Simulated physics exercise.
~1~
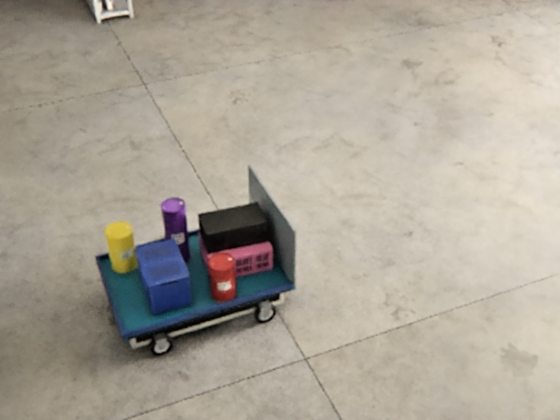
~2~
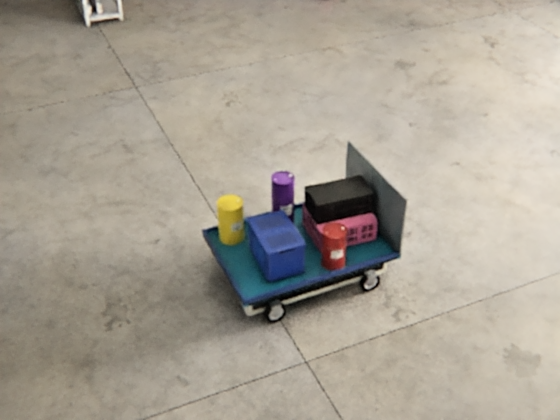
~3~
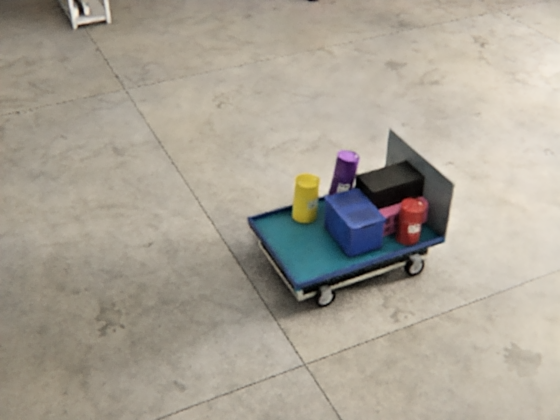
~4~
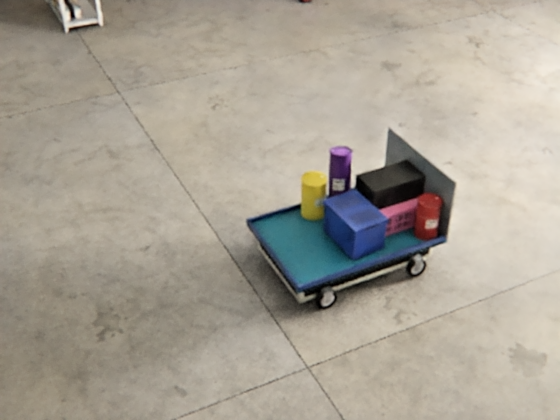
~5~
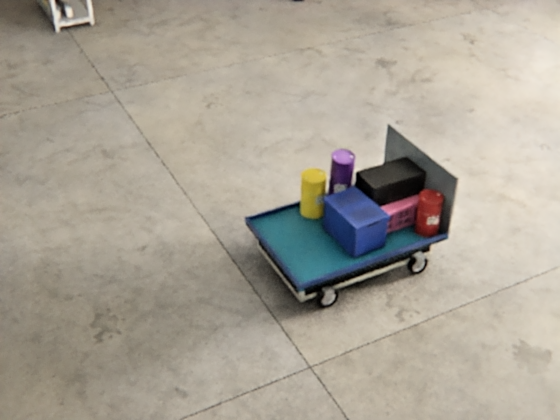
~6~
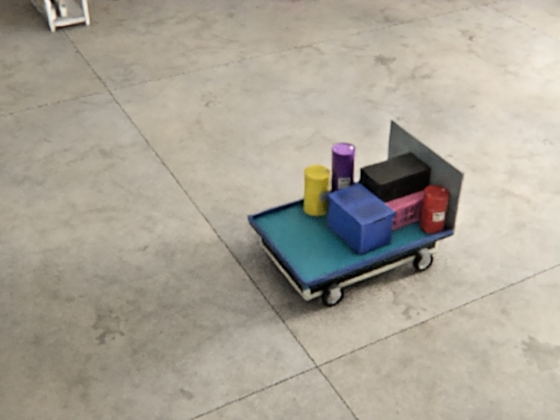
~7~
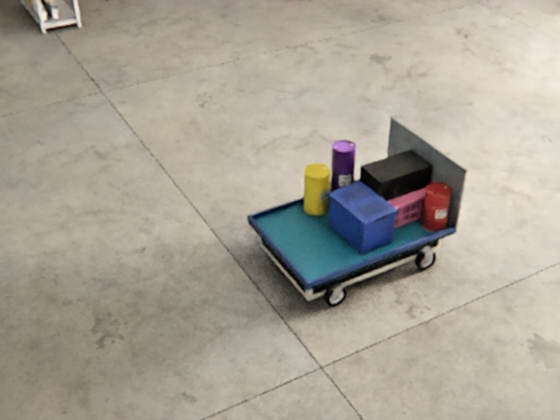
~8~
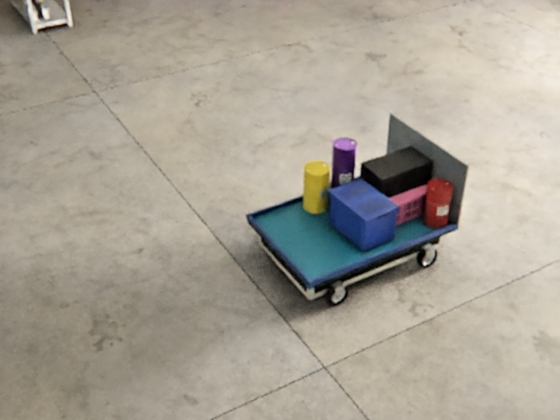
A flat cart with a teal deck, carrying colored canisters and boxes, rolls right across a concrete floor and stops, its blue box and red, yellow and purple canisters sliding toward the upright end board. The purple canister tilts briefly, then settles, and everything stays aboard.
